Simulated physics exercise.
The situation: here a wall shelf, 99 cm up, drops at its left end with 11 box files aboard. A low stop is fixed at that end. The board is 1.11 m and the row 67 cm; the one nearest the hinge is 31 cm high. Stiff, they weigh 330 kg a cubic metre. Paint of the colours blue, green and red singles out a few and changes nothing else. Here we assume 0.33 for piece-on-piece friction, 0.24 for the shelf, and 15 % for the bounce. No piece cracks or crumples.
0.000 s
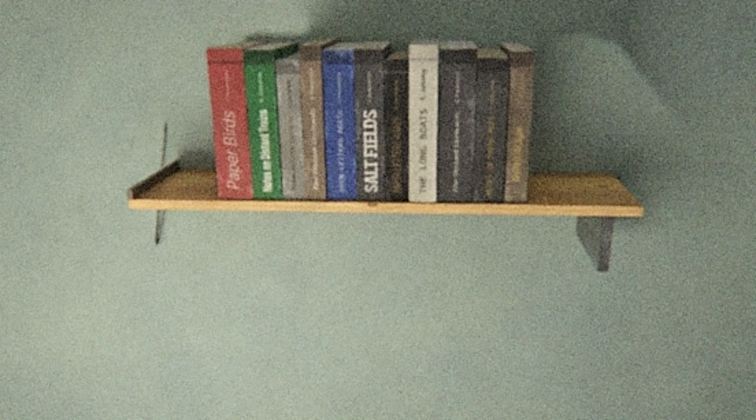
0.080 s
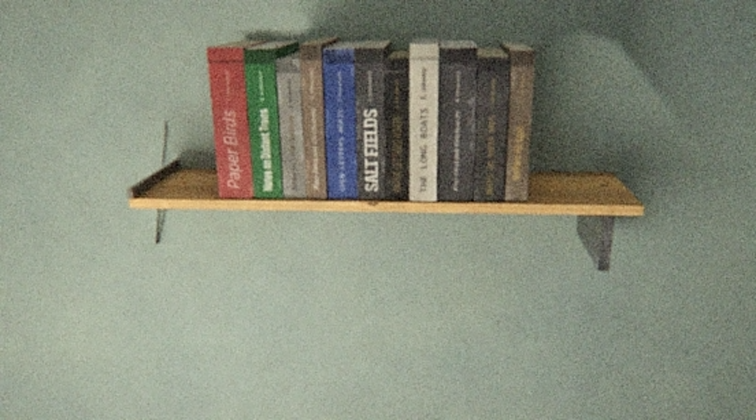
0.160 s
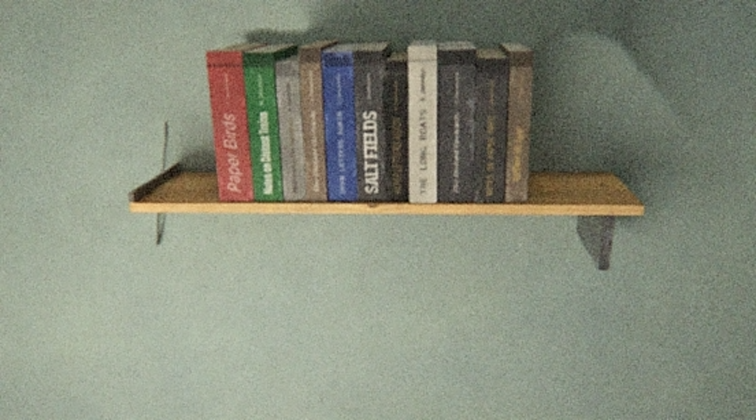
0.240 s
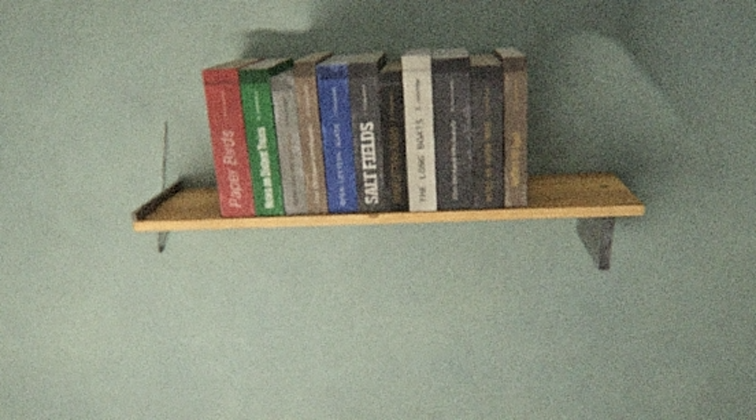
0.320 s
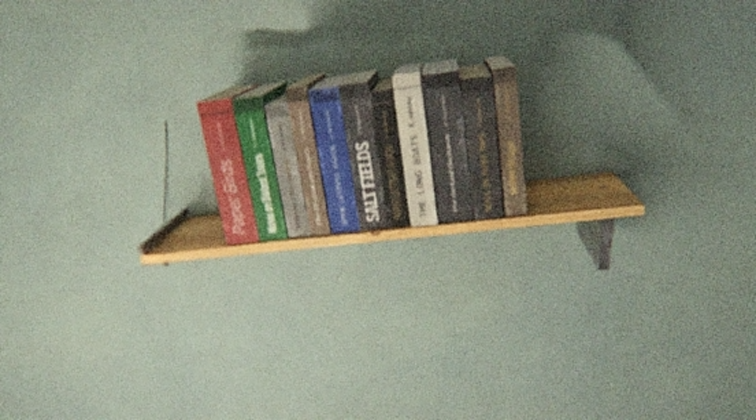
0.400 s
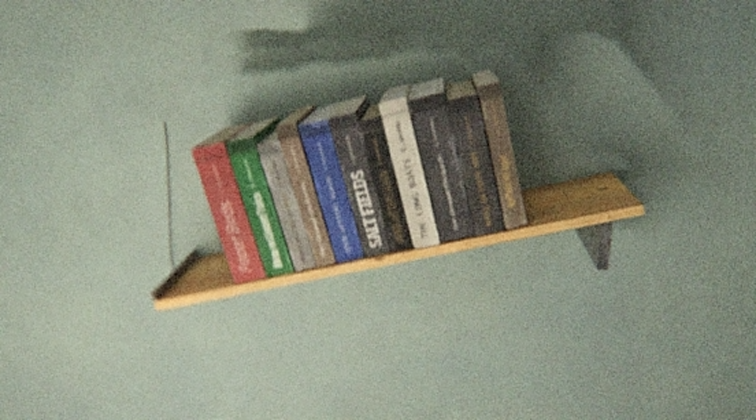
A wall shelf carrying a row of upright books tilts down at its left end, the row leaning left with it.
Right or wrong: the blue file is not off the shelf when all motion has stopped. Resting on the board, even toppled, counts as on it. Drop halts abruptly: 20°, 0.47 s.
Wrong, it ends off the shelf.
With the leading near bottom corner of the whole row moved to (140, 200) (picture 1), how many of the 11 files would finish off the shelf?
That comes to 0.
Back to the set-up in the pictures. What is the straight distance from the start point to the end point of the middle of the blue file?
Distance start to end: Approx. 120 cm.
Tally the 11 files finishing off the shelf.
Tally: 11.
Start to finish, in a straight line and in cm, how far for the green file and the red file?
About: Green 140, red 140.
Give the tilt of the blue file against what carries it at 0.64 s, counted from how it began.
Some 25°.
Around 0.64 s, none of the 11 files off the shelf, 11 disturbed; blue file tipped 26°; green file tipped 27°.
Around 1.20 s, 2 of the 11 files off the shelf; blue file tipped 51°; green file upside down.
Around 1.92 s, 5 of the 11 files off the shelf; blue file upside down; red file on its side.
Around 2.96 s, 9 of the 11 files off the shelf; blue file on its side; red file on its side.
Finally (3.7 s), 11 of the 11 files off the shelf; blue file on its side; red file on its side; green file on its side.
